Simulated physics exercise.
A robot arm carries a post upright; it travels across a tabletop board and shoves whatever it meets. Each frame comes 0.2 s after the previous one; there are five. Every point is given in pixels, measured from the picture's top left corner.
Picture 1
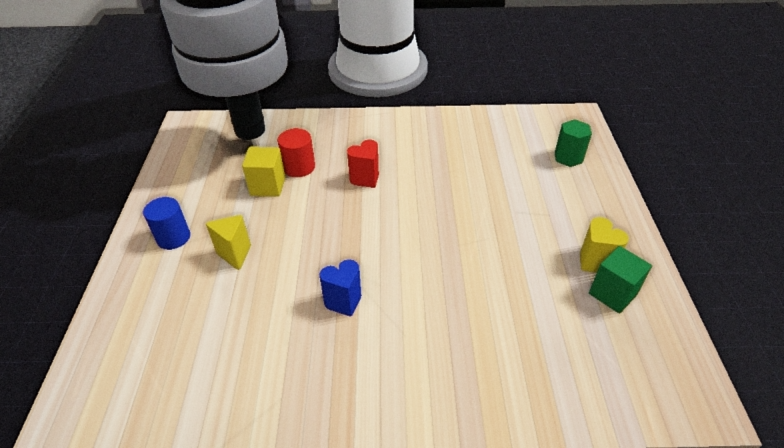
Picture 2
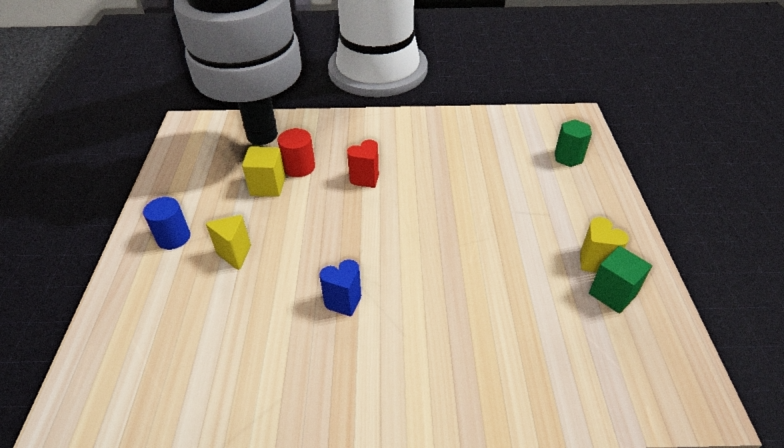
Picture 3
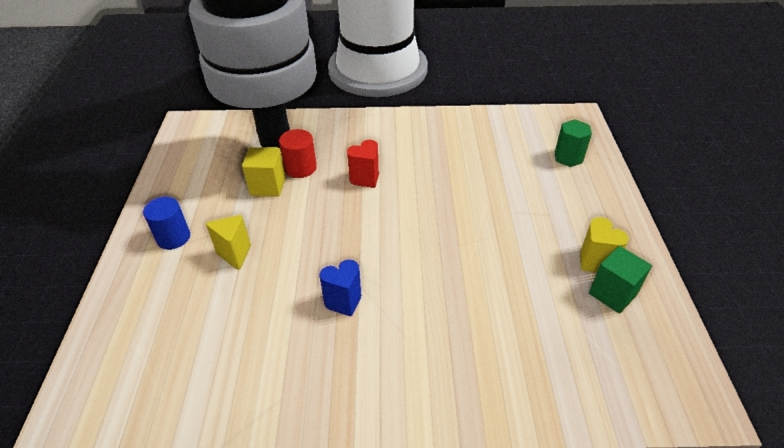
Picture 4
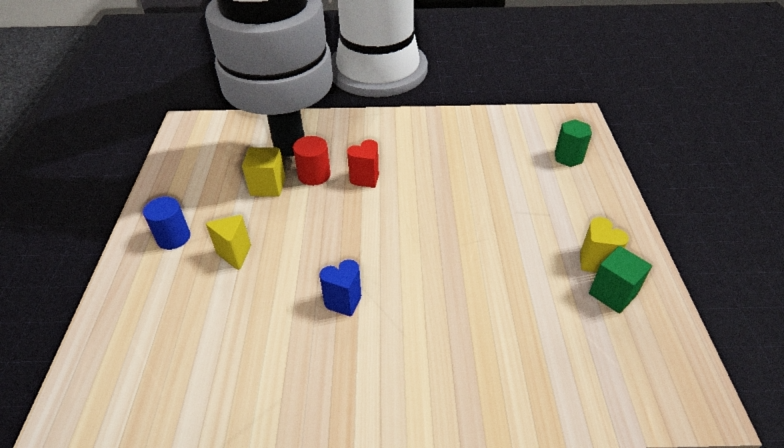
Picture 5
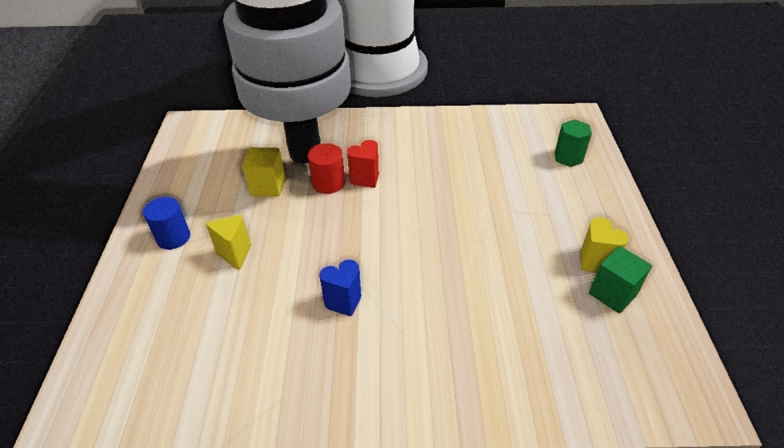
The robot arm moved its dark post rightward behind the yellow block, then pushed the red cylinder a short way right, away from the block and close to the red heart, while the other blocks stayed put.
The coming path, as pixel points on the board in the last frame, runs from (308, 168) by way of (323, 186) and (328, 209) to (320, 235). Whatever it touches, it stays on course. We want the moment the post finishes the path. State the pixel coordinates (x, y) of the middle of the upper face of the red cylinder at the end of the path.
Its top middle: (360, 181).
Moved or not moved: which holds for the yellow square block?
It is left in place.
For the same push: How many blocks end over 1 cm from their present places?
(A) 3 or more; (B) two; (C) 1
Option C.
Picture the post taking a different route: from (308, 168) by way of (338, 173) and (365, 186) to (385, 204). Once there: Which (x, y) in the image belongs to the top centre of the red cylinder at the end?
Somewhere near (359, 193).
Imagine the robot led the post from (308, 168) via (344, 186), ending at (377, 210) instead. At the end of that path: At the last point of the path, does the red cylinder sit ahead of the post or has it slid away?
Still in front.
The first path, step by step. One third of the way, post at (322, 173); red cylinder at (347, 170); red heart block at (368, 150), turned 15° anticlockwise.
Two thirds of the way, post at (326, 196); red cylinder at (360, 181); red heart block at (368, 150), turned 15° anticlockwise.
At the end, post at (317, 222); yellow square block unmoved; red cylinder at (360, 181); red heart block at (368, 150), turned 15° anticlockwise.
